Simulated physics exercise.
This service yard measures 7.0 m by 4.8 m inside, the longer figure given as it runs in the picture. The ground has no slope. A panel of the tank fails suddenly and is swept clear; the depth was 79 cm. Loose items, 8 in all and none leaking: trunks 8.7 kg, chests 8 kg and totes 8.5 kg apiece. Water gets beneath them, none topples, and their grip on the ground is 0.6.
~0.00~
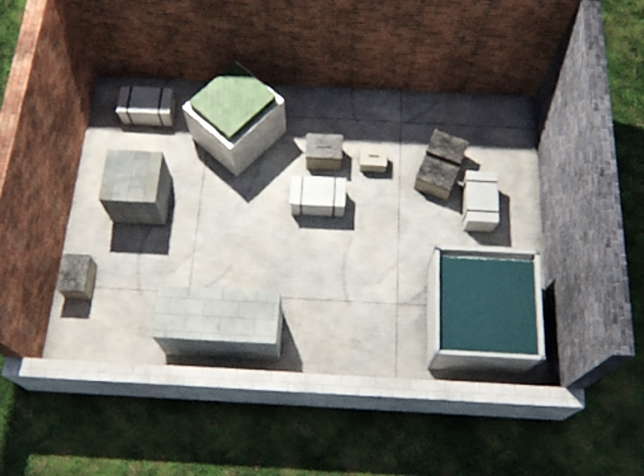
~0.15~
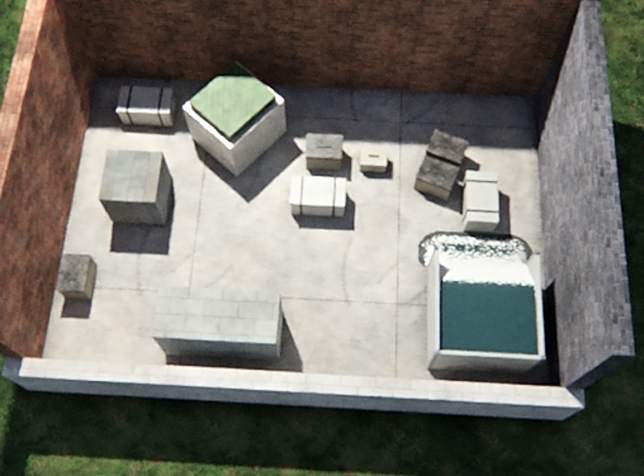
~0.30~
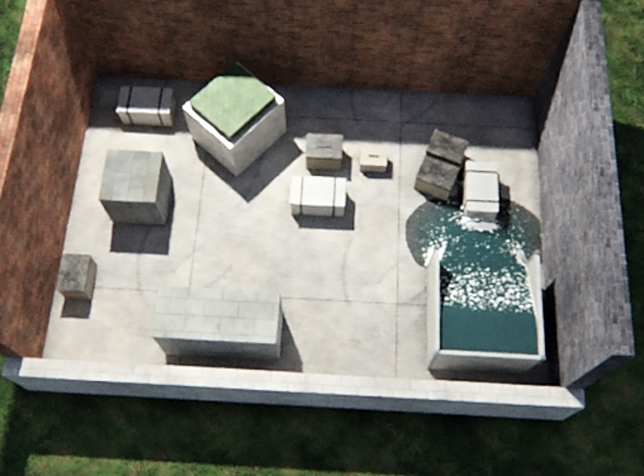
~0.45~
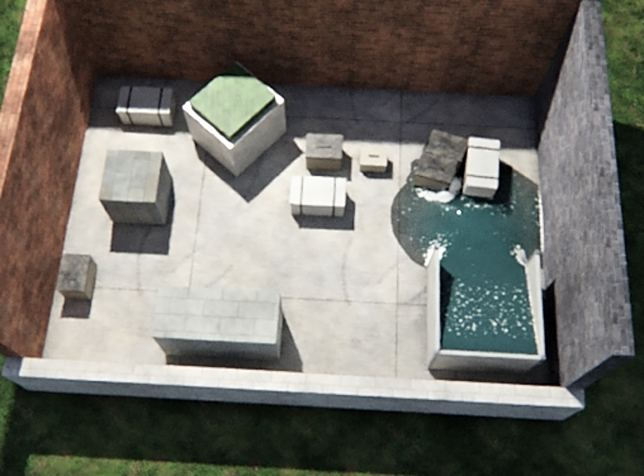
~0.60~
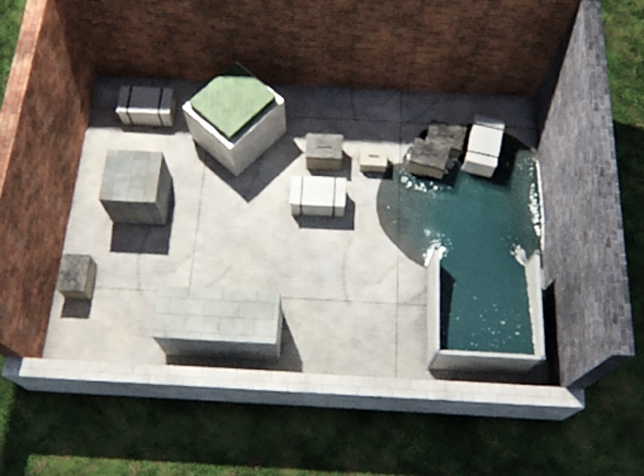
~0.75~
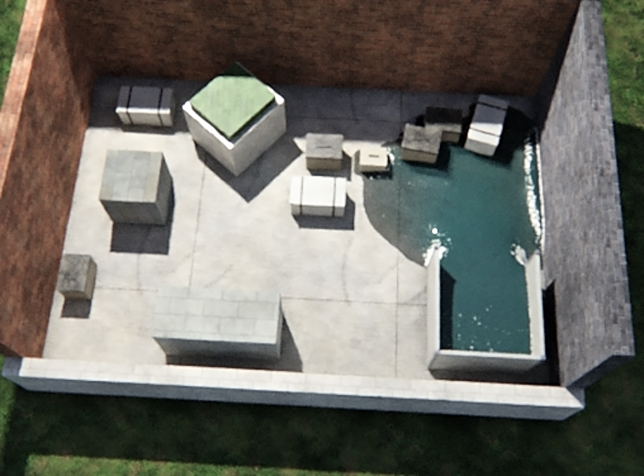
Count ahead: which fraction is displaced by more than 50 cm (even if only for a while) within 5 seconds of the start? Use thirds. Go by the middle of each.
Share: Two thirds or more.
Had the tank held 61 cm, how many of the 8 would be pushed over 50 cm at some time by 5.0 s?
Then 6.
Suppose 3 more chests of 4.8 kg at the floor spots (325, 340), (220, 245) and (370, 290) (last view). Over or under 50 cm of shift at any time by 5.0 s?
In that order: Short of it, over, less.
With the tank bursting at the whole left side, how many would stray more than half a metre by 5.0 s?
Then 4.
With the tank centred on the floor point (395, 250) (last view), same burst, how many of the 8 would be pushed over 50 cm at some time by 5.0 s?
Then 7.
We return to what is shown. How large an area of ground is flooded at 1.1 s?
Some 10.0 m2.
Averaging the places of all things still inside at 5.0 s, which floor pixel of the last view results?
Around (233, 199).
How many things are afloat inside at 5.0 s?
At that moment 4.
After 1.1 s 3 of 8 are over 50 cm from their spots; 2 afloat.
After 2.2 s 4 of 8 are over 50 cm from their spots; 3 afloat.
After 3.5 s 5 of 8 are over 50 cm from their spots; 5 afloat.
After 5.0 s 7 of 8 are over 50 cm from their spots, and 7 have been at some point; 4 afloat.
